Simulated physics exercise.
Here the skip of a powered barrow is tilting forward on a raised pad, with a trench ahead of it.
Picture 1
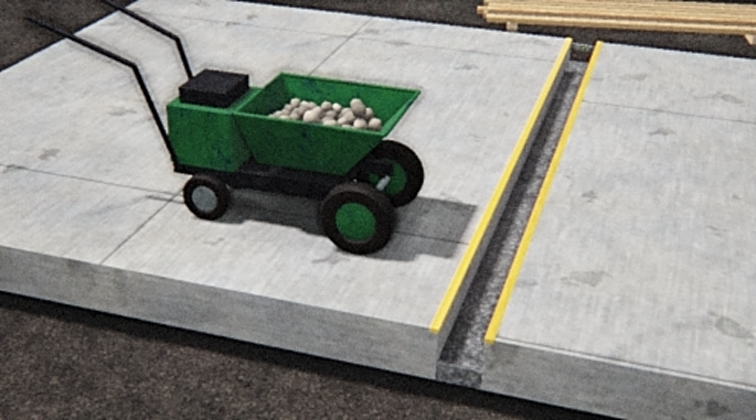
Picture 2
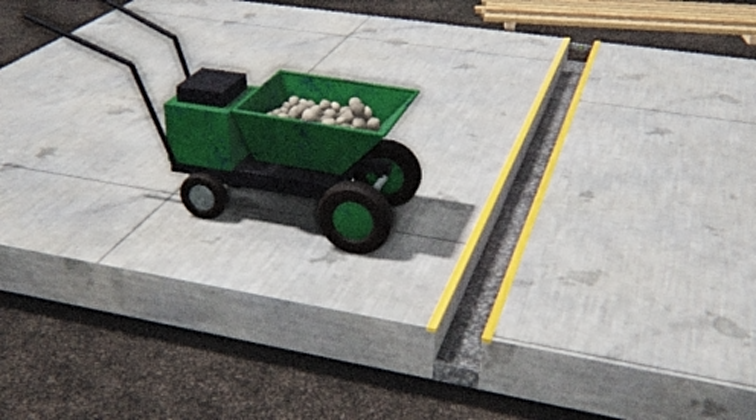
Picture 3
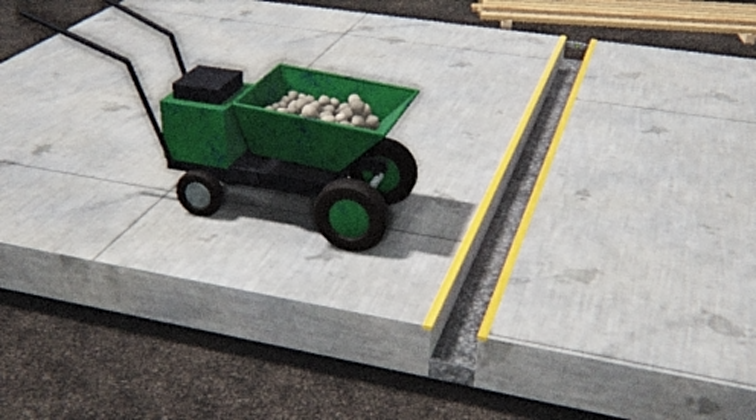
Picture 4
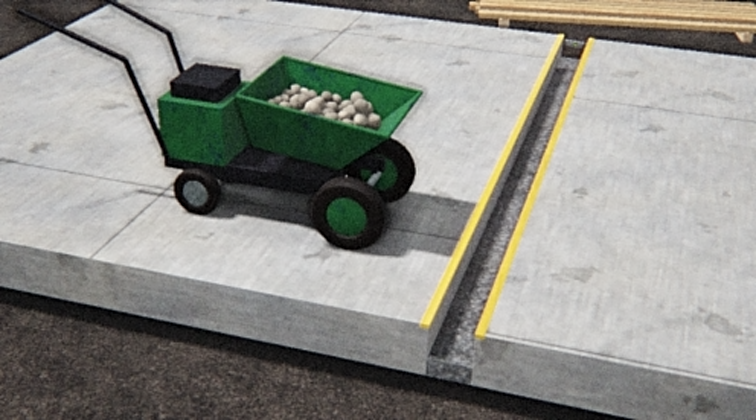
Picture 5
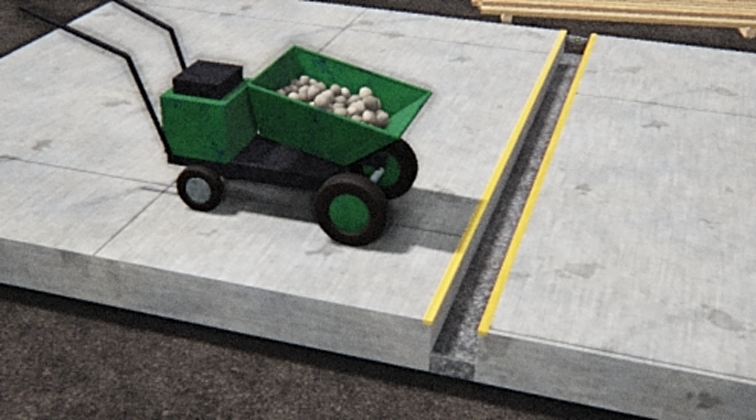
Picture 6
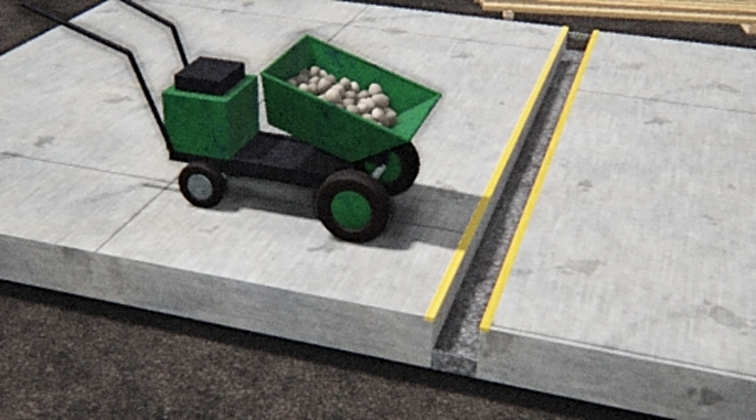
The green skip of a powered barrow, loaded with rounded stones, sat level at first on a concrete pad, then tilted steadily forward toward the yellow-edged trench on the right while the wheels stayed put.
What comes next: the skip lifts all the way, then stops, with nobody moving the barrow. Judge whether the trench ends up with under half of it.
It ends up with over half.
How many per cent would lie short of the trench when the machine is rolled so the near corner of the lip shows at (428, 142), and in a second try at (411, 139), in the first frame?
0 and 0 percent, in that order.
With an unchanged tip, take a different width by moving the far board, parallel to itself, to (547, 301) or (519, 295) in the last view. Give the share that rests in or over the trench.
In order: Near 100, then 100 percent.
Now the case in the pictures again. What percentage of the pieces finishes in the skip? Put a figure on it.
That comes to about 0 per cent or so.
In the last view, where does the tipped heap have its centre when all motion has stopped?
Centre at rest: Close to (494, 250).
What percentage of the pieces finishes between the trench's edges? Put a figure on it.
It comes to around 90 percent.
Soon, skip tipped steeply; all in the skip.
A while on, skip tipped steeply; nearly all in the skip; a stray few in or heaped over the trench; a stray few falling.
Towards the end, skip tipped right over; a small part in the skip; a stray few short of the trench; most in or heaped over the trench; a small part beyond it.
Finally, skip tipped right over; a stray few short of the trench; nearly all in or heaped over the trench; a small part beyond it.
